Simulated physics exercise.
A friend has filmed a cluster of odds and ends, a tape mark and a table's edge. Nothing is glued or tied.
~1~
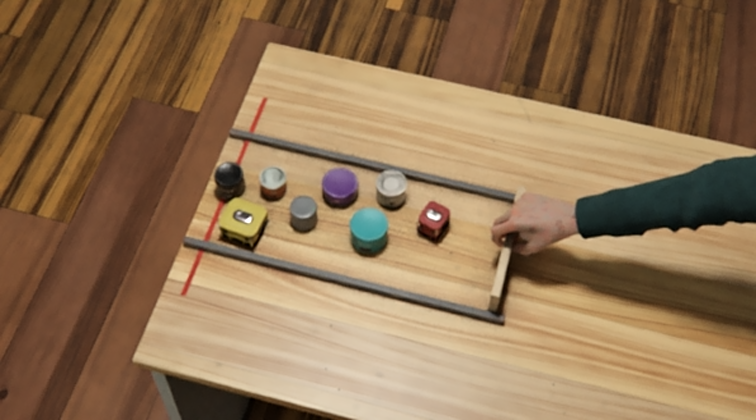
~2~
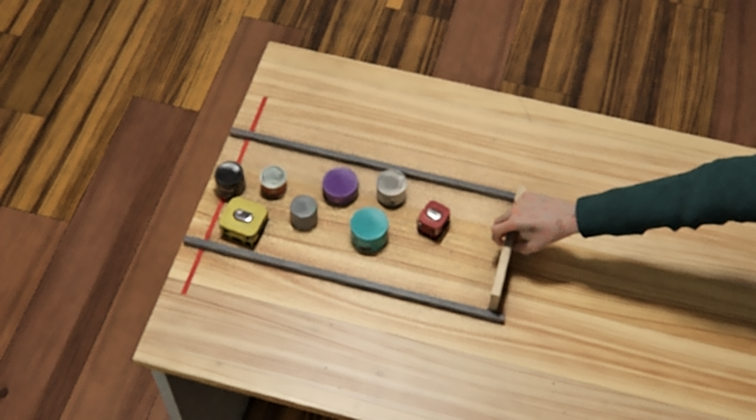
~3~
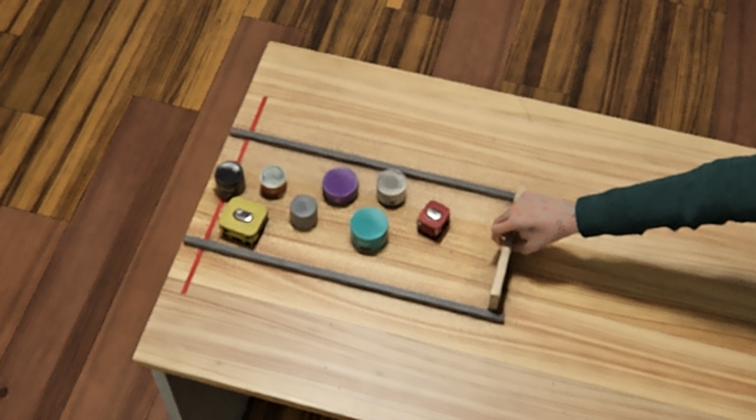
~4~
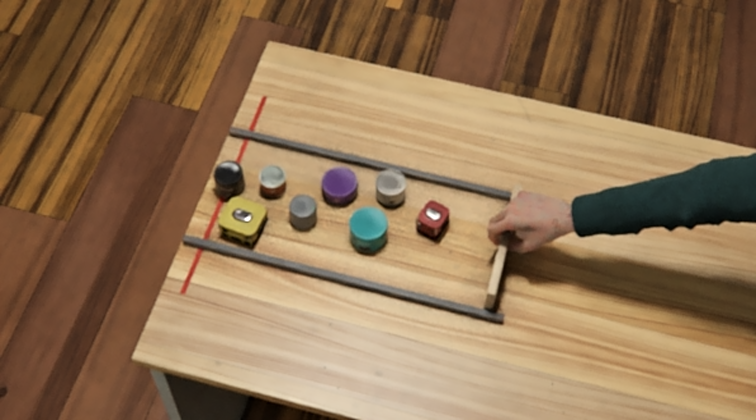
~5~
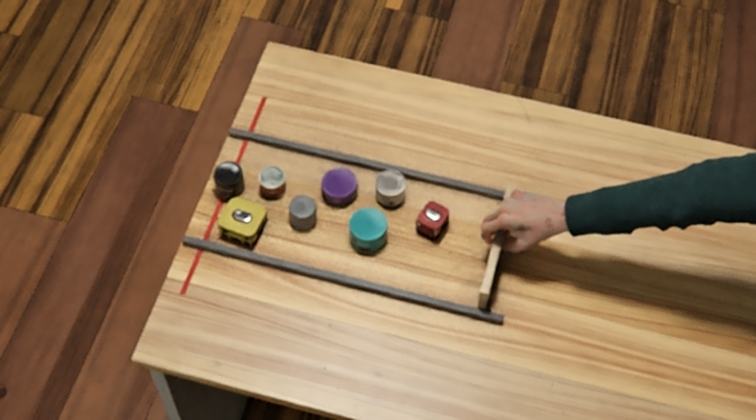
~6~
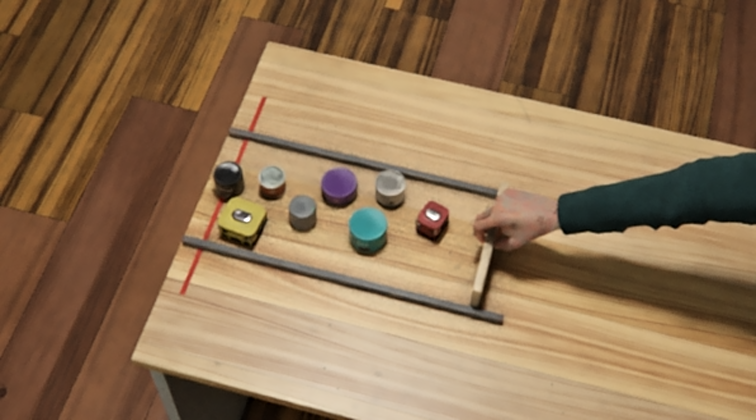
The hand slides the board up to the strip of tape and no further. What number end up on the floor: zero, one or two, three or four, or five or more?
In the end the number that fall off is five or more.
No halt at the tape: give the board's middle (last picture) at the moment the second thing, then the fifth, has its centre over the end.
At (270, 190) for the second, at (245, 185) for the fifth.
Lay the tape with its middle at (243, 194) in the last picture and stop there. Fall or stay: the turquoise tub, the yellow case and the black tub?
The turquoise tub survives, the yellow case comes down, the black tub goes over.
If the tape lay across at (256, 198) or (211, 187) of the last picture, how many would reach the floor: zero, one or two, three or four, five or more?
For each place: 1 or 2; at least five.
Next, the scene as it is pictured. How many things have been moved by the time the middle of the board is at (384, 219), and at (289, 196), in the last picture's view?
At the one place 3, at the other 8.
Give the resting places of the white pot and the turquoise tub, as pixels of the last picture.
First (227, 142), then (201, 194).
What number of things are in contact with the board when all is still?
The number is 3.
Soon after, none off yet; black tub at rest near (229, 180); yellow case at rest near (243, 222); orange tin at rest near (273, 183).
After that, none off yet; black tub displaced a little near (219, 180); yellow case at rest near (242, 222); orange tin displaced about its own width near (247, 180).
In the end, the number that fall off is five or more; gone, purple tin, grey lid, orange tin, yellow case and black tub.
